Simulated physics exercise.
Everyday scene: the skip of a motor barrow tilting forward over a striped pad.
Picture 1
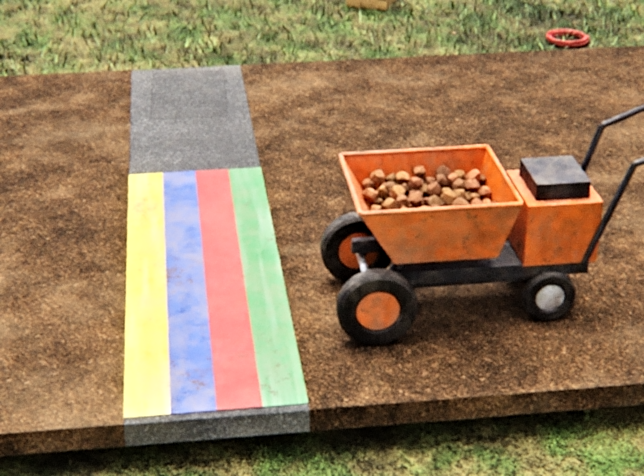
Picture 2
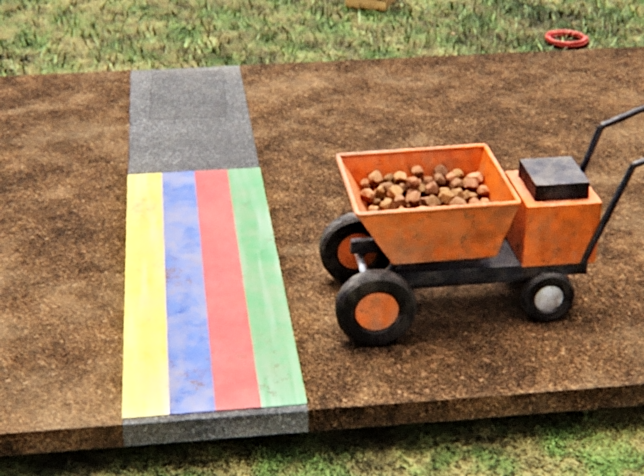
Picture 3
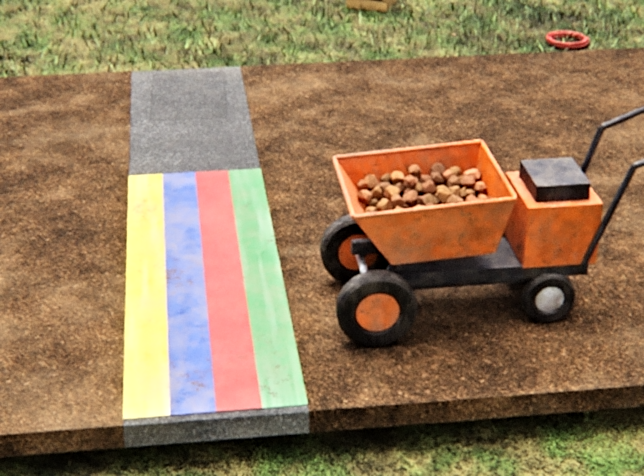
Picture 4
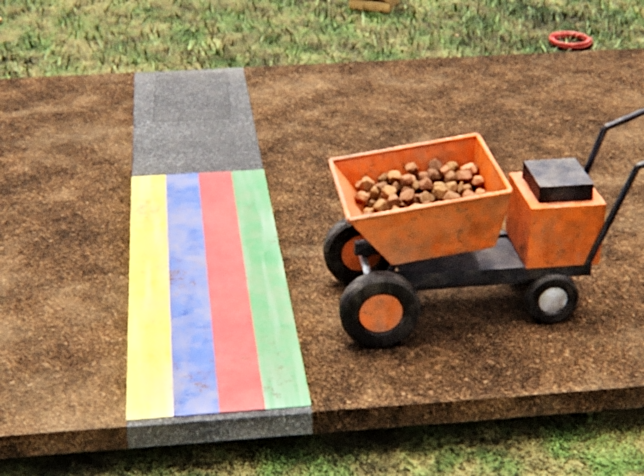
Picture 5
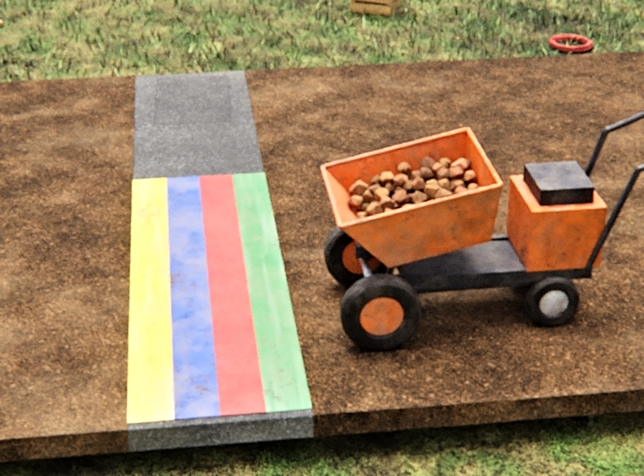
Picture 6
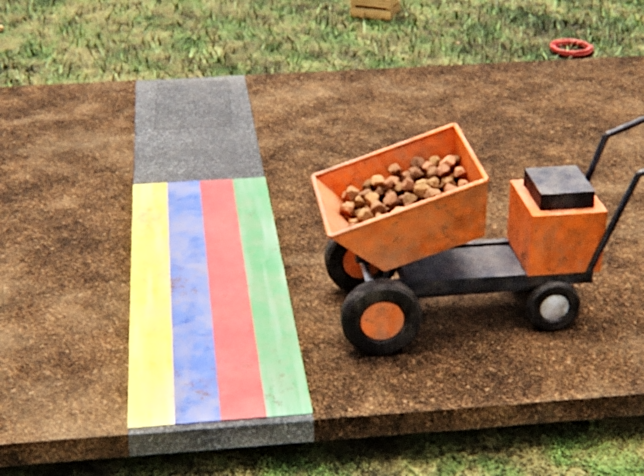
The clip shows an orange motor barrow loaded with brown clods beside a pad striped yellow, blue, red and green; its skip starts level, then gradually tilts forward toward the left while the wheels stay in place.
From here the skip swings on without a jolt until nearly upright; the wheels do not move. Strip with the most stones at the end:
Red strip.
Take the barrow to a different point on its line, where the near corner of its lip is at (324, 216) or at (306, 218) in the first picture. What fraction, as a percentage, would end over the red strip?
About 30 per cent for the first spot and about 10 per cent for the second.
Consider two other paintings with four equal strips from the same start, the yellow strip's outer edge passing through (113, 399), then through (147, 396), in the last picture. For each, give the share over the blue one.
The first painting gives around 20 per cent, the second around 30 per cent.
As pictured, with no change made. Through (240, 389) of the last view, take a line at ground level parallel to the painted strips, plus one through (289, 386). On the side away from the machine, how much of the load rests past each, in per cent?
That's 50 in a hundred for the first and 90 in a hundred for the second.
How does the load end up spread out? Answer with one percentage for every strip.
Green strip near 20; red strip near 40; blue strip near 25; yellow strip near 10.
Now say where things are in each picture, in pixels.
The first frame shows lip of the skip near (361, 214), level; top of the load near (434, 189), clay clods; green strip near (280, 372); red strip near (236, 375); blue strip near (192, 379); yellow strip near (147, 382).
The second frame shows lip of the skip near (358, 215), level; top of the load near (432, 189).
The third frame shows lip of the skip near (354, 217), tipped barely; top of the load near (441, 192).
The fourth frame shows lip of the skip near (349, 220), tipped a little; top of the load near (451, 188).
The fifth frame shows lip of the skip near (341, 227), tipped a little; top of the load near (444, 185).
The sixth frame shows lip of the skip near (330, 237), tipped clearly; top of the load near (435, 189); green strip near (284, 382); red strip near (240, 385); blue strip near (196, 389); yellow strip near (151, 392).
Shortly afterwards, skip tipped steeply; the whole lot in the skip.
Next, skip tipped right over; all but a few in the skip; only a few over the green strip; a little over the red strip; only a few over the blue strip.
Some moments later, skip tipped right over; near a third in the skip; a little over the green strip; near a quarter over the red strip; near a quarter over the blue strip; a little over the yellow strip; only a few off the paint.
In the end, skip tipped right over; only a few in the skip; near a quarter over the green strip; near a third over the red strip; near a quarter over the blue strip; a little over the yellow strip; only a few off the paint.
